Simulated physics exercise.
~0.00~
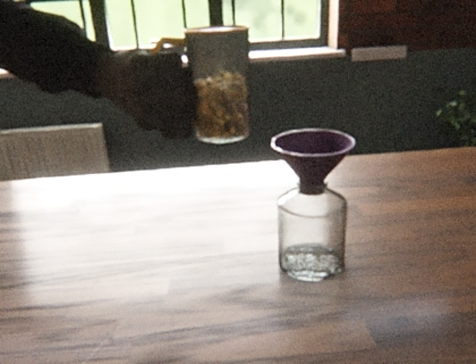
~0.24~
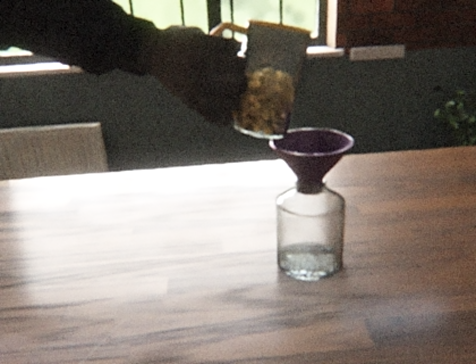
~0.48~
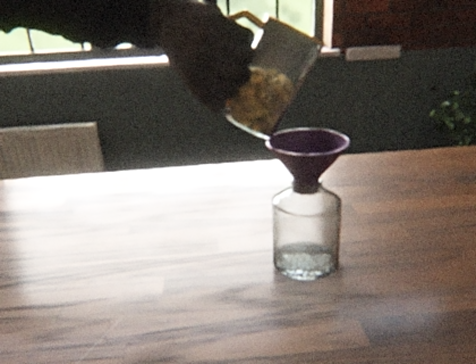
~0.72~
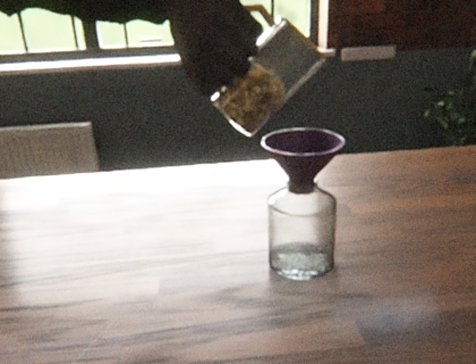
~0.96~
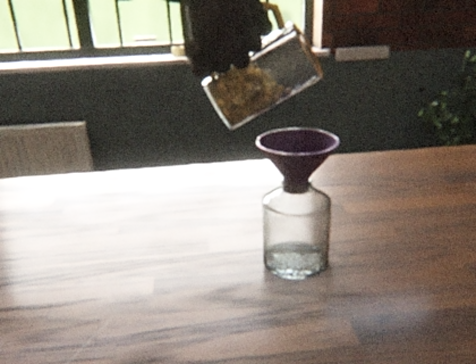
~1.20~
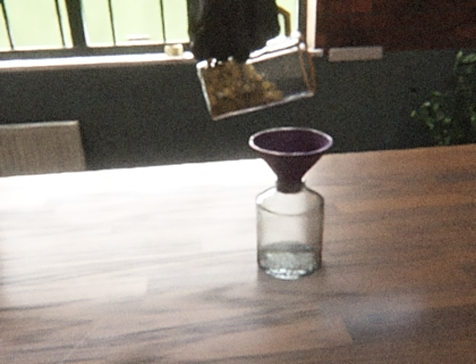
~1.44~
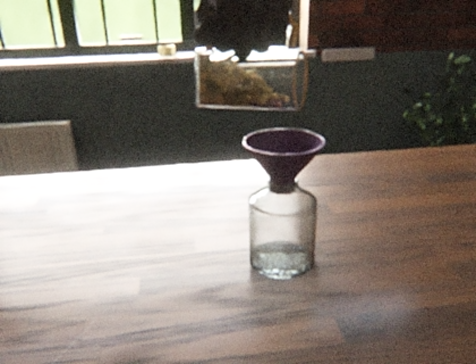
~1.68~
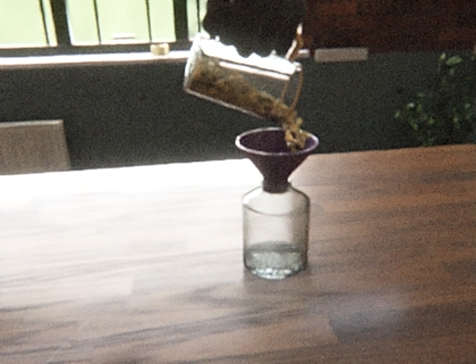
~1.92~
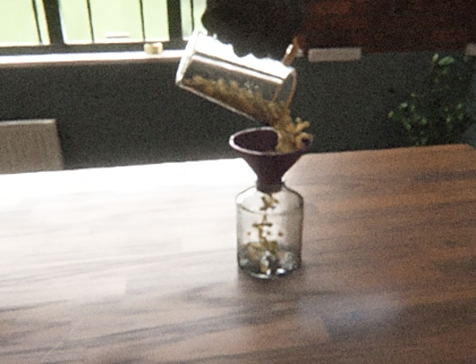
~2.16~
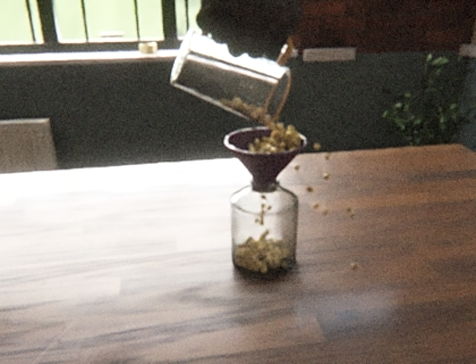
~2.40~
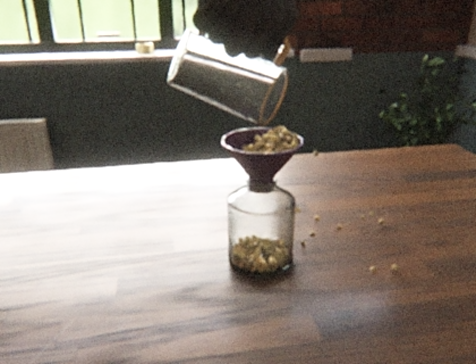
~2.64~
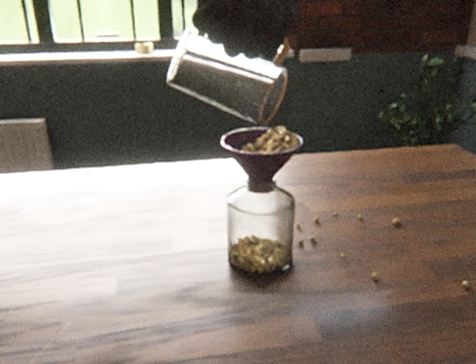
A dark, shadowed hand tips a clear glass cup of yellowish beans over a purple funnel sitting in the neck of a clear jar. The jar stands on a brown wooden table, seen from slightly above, with a bright window, a grey wall and a plant behind. The cup moves in from the left and tilts further until it lies on its side, and beans pour from its right end. Some drop through into the jar while others bounce off to the right across the table. At the end, beans cover the jar's bottom, a heap sits stuck in the funnel, and a few lie scattered.
